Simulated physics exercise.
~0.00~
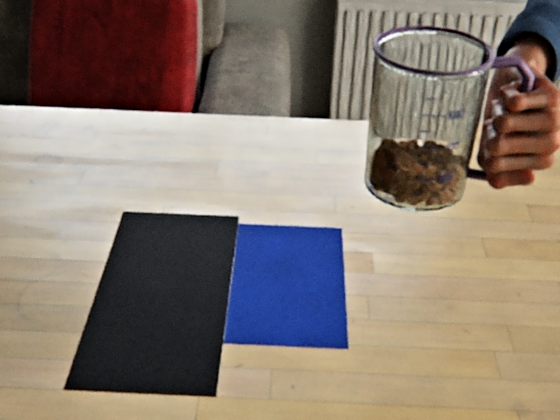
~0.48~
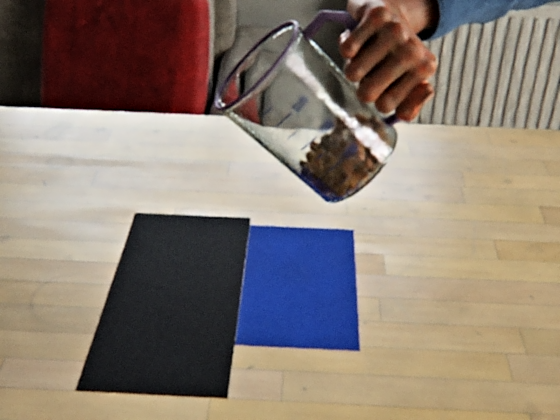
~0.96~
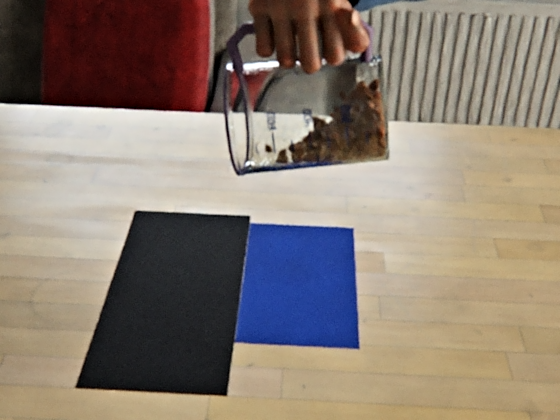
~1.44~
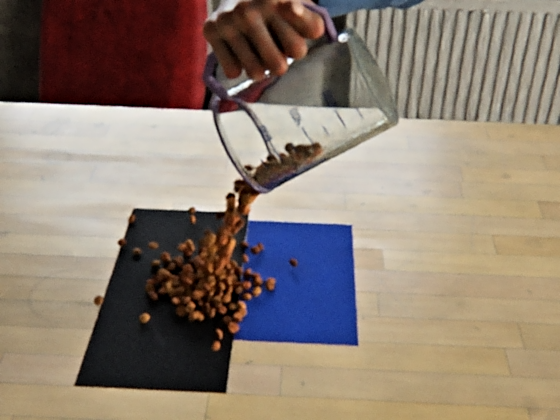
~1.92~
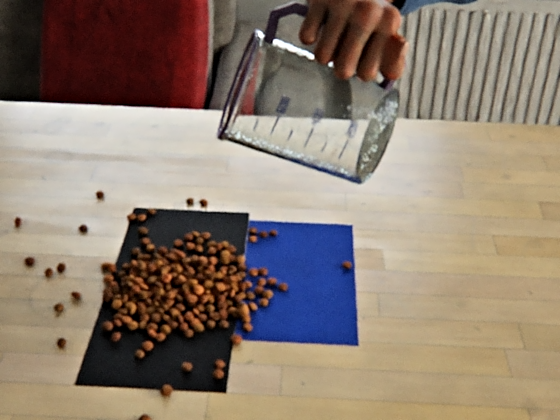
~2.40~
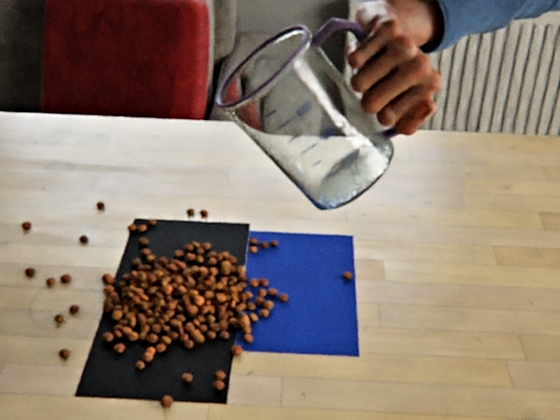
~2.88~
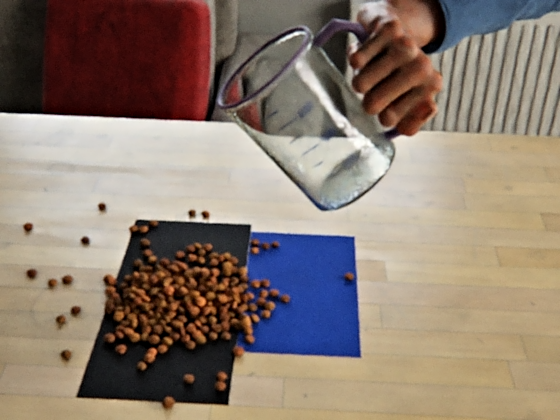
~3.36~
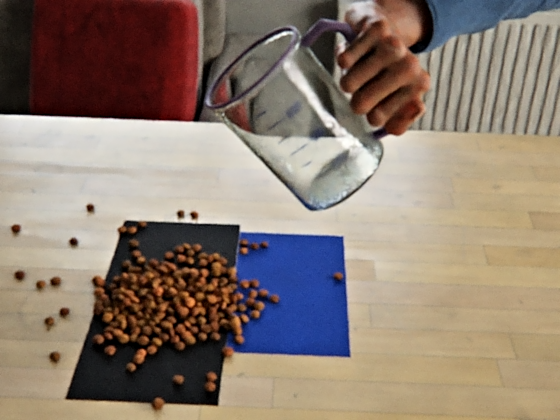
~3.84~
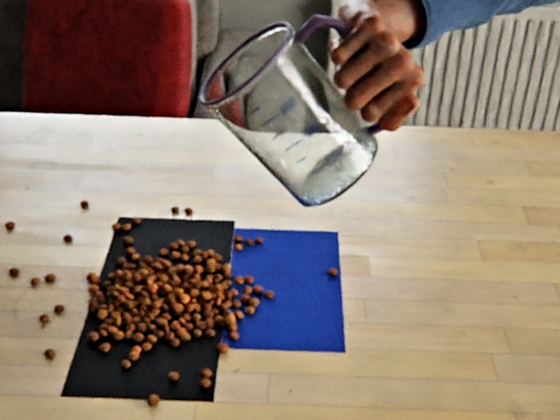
We see a hand tip a clear jug of brown kibble above a wooden table, pouring the pieces mostly onto a black mat, with some landing on the adjoining blue mat and bare tabletop. The hand then tilts the emptied jug partway back and holds it above the table.
